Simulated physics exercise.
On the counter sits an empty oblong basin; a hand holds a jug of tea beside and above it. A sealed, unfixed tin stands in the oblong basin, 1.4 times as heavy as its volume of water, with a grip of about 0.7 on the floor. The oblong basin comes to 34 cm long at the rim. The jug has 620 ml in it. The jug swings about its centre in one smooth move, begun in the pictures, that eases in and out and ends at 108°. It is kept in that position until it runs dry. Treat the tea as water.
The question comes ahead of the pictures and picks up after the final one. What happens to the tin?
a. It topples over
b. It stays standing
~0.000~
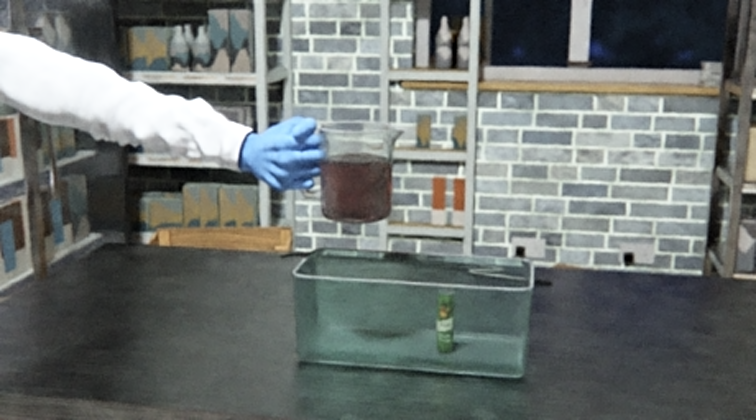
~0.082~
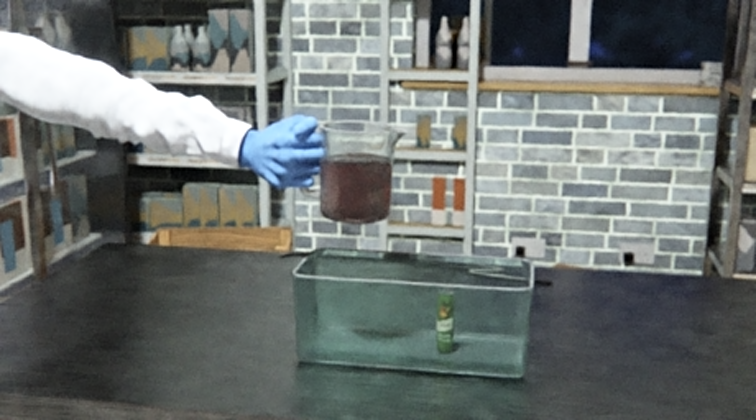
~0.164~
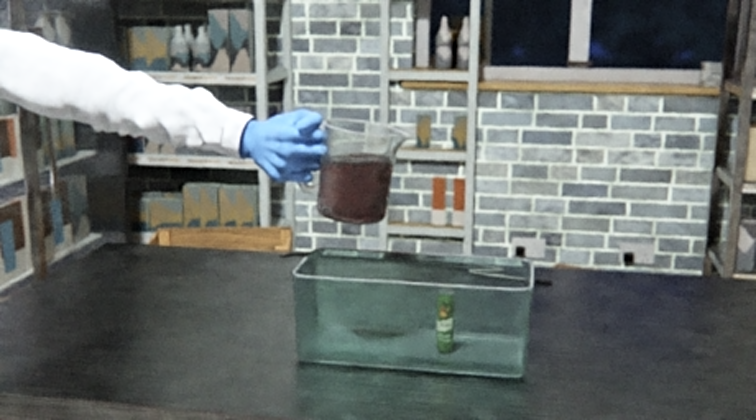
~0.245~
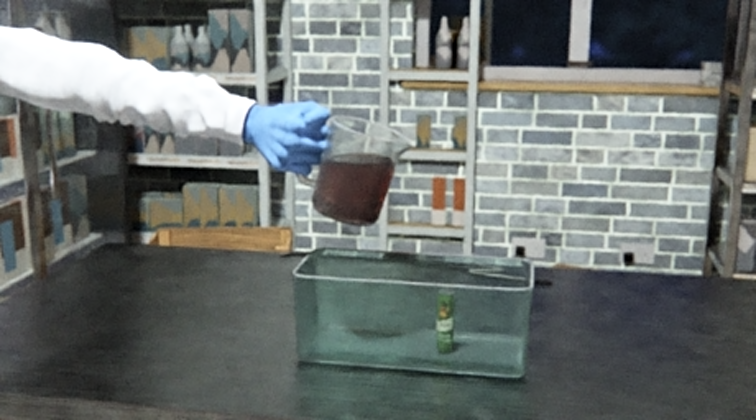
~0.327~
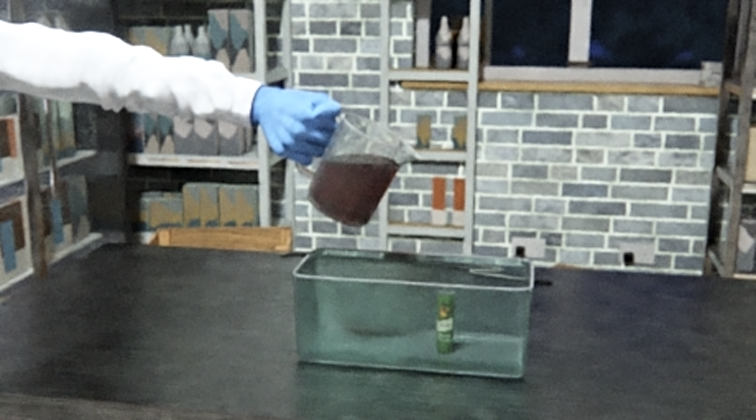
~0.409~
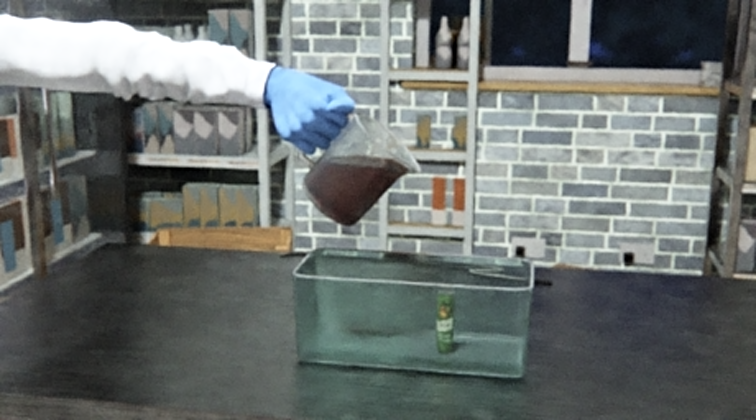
It topples over.
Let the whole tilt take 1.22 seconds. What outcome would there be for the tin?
Outcome - the tin ends up overturned.
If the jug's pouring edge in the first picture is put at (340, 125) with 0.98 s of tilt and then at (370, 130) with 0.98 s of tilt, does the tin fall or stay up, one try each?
Try 1: Still standing; try 2: Still standing.
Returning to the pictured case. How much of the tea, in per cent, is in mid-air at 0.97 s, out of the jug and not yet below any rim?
Roughly 12 %.
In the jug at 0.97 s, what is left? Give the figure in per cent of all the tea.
Around 16 in a hundred is still there.
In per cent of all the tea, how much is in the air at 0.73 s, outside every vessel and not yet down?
22 %.
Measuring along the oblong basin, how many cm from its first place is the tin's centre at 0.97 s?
I'd put it at around 0 centimetres.
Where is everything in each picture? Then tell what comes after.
The first picture shows tilt 0°; pouring edge (406, 129); surface from (324, 158) to (391, 160); the oblong basin's rim runs from (304, 262) to (532, 275); the tin's top is at (446, 294).
The second picture shows tilt 2°; pouring edge (407, 131); surface from (325, 157) to (391, 159).
The third picture shows tilt 7°; pouring edge (411, 136); surface from (326, 158) to (392, 159).
The fourth picture shows tilt 16°; pouring edge (416, 145); surface from (326, 159) to (394, 161).
The fifth picture shows tilt 27°; pouring edge (420, 157); surface from (321, 164) to (399, 163).
The sixth picture shows tilt 40°; pouring edge (421, 172); surface from (313, 168) to (408, 167).
After 0.73 s the tilt is 92° and 67 per cent is still to pour; the tin stands where it began.
After 0.97 s the tilt is 108° and 17 per cent is still to pour; the tin stands where it began.
After 1.21 s the tilt is 108° and 1 per cent is still to pour; the tin lies on its side.
After 1.48 s the tilt is 108° and 0 per cent is still to pour; the tin lies on its side.
In the end the tin lies on its side.
